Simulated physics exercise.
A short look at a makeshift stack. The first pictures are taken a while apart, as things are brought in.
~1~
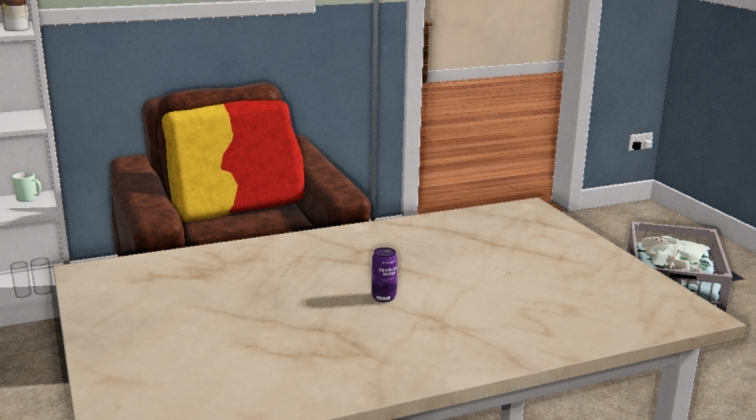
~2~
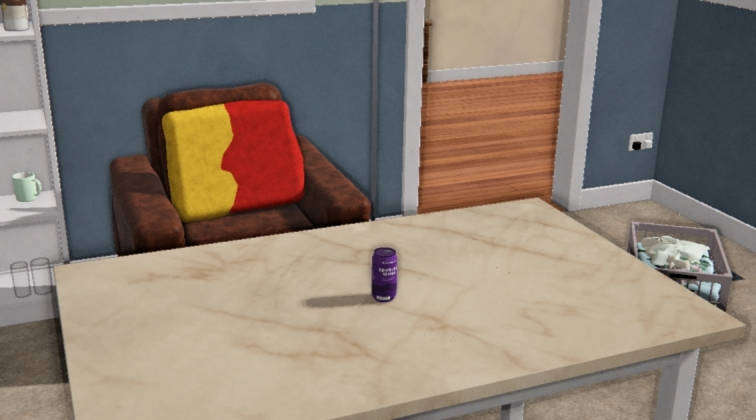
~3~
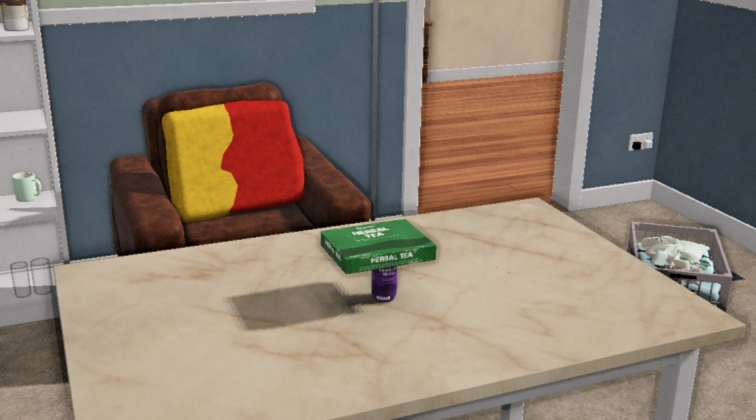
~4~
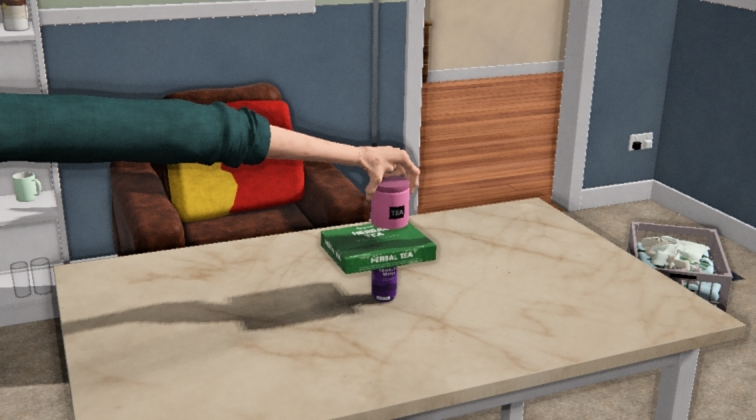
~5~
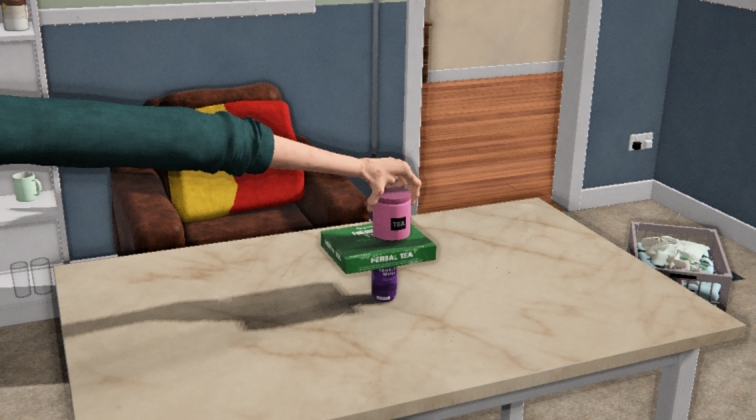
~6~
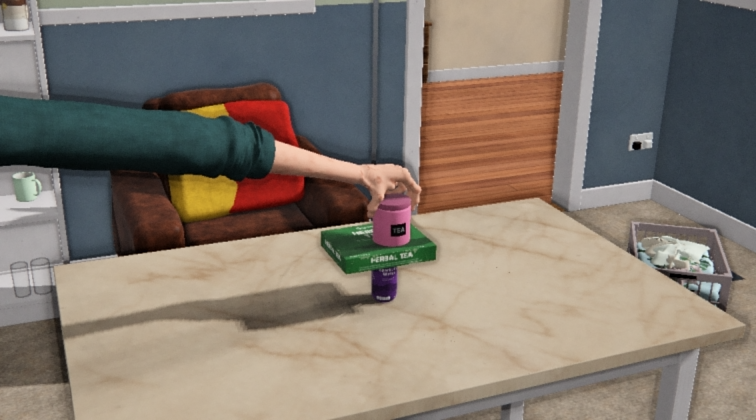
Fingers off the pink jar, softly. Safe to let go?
Outcome: The stack keeps its balance.
Then, 0.30 s on from there, no change.
Then, 0.70 s on from there, pink jar resting near (392, 219).
In the end, all 3 unmoved. At the end, from the last picture's camera, pink jar near (392, 219). The stack holds.
